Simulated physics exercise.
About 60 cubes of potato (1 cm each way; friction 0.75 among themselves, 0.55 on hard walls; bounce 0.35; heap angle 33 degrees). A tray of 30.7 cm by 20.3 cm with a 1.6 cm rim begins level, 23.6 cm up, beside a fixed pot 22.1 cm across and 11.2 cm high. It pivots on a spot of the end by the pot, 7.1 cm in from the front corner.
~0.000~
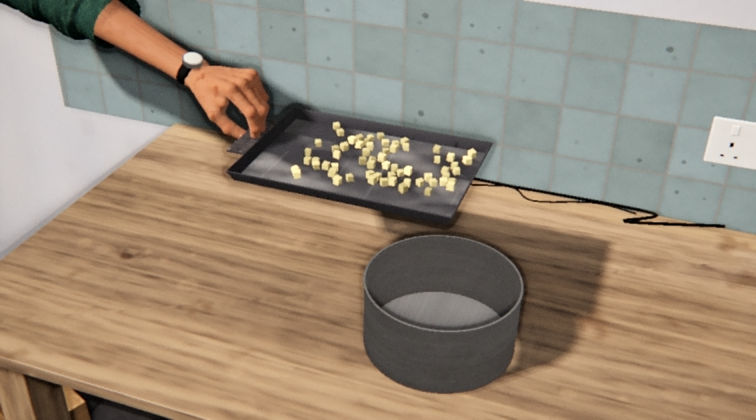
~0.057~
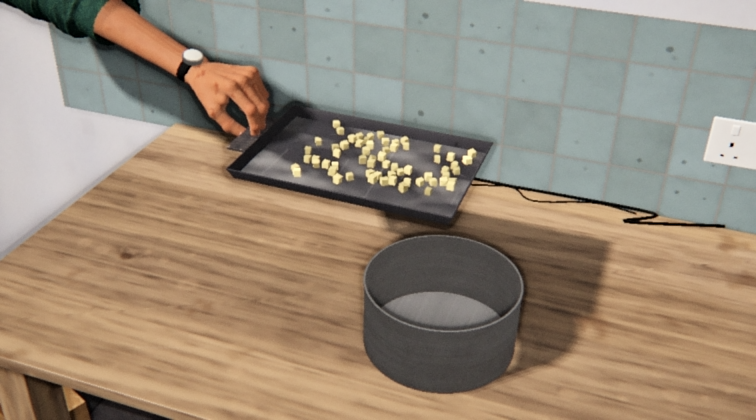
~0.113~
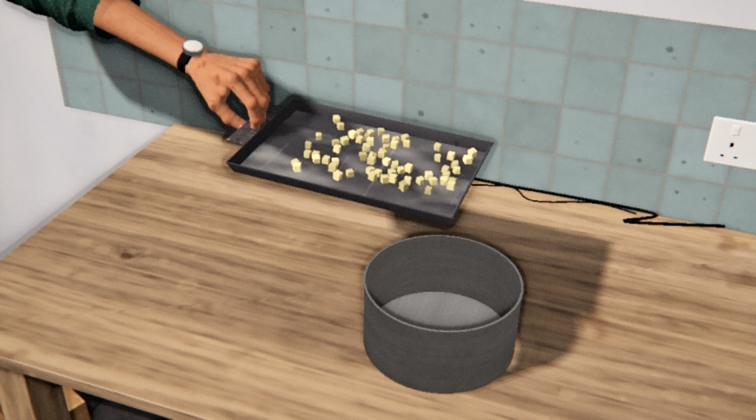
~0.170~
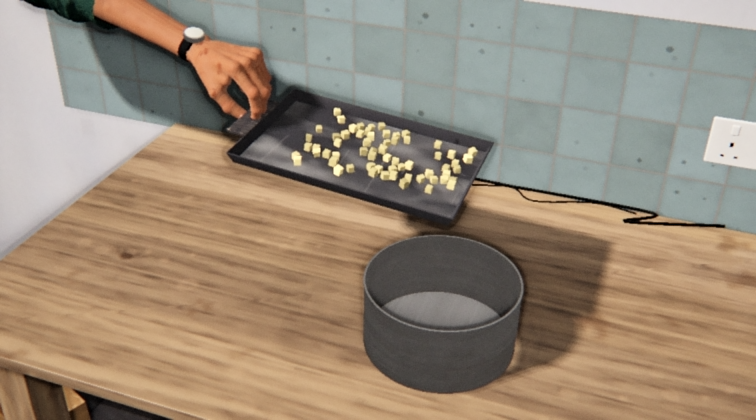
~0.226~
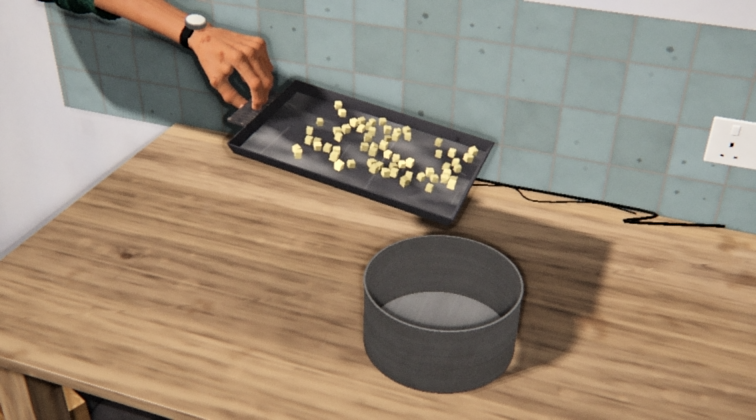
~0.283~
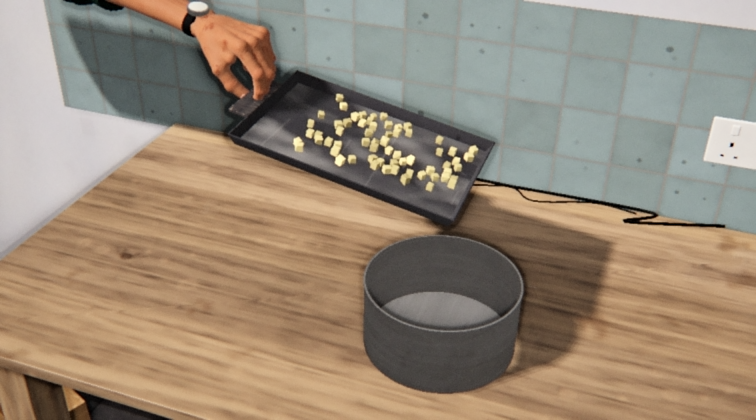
A dark tray scattered with small pale yellow potato cubes is held by a hand at its left end, above a wooden worktop seen from above at an angle. A round, dark grey pot stands below its right end, with blue-green tiles and a white socket behind. The hand, wearing a watch, raises the left end slightly, tilting the tray gently rightward, while the camera stays still.
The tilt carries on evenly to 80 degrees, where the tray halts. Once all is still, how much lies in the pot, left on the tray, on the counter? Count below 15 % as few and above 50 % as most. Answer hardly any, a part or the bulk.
Pot a part, tray a part, counter a part.
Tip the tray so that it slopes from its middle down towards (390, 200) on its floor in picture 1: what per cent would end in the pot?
Some 75 per cent.
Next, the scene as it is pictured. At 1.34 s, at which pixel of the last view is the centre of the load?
Near (477, 191).
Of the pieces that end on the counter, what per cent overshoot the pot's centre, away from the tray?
About 100 per cent.
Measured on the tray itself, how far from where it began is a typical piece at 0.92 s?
Some 8 cm.
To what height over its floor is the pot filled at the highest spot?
Roughly 1.0 cm.
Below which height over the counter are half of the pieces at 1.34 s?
Some 24 cm.
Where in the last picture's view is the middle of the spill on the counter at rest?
Near (685, 365).
After 0.92 s, tilt 44 degrees; the tray holds 100 %, the pot 0 %.
After 1.34 s, tilt 65 degrees; the tray holds 55 %, the pot 15 %.
Then, at 1.84 s, tilt 80 degrees; the tray holds 50 %, the pot 20 %.
In the end, at 3.2 s, pot 40 %, tray 30 %, counter 30 %.
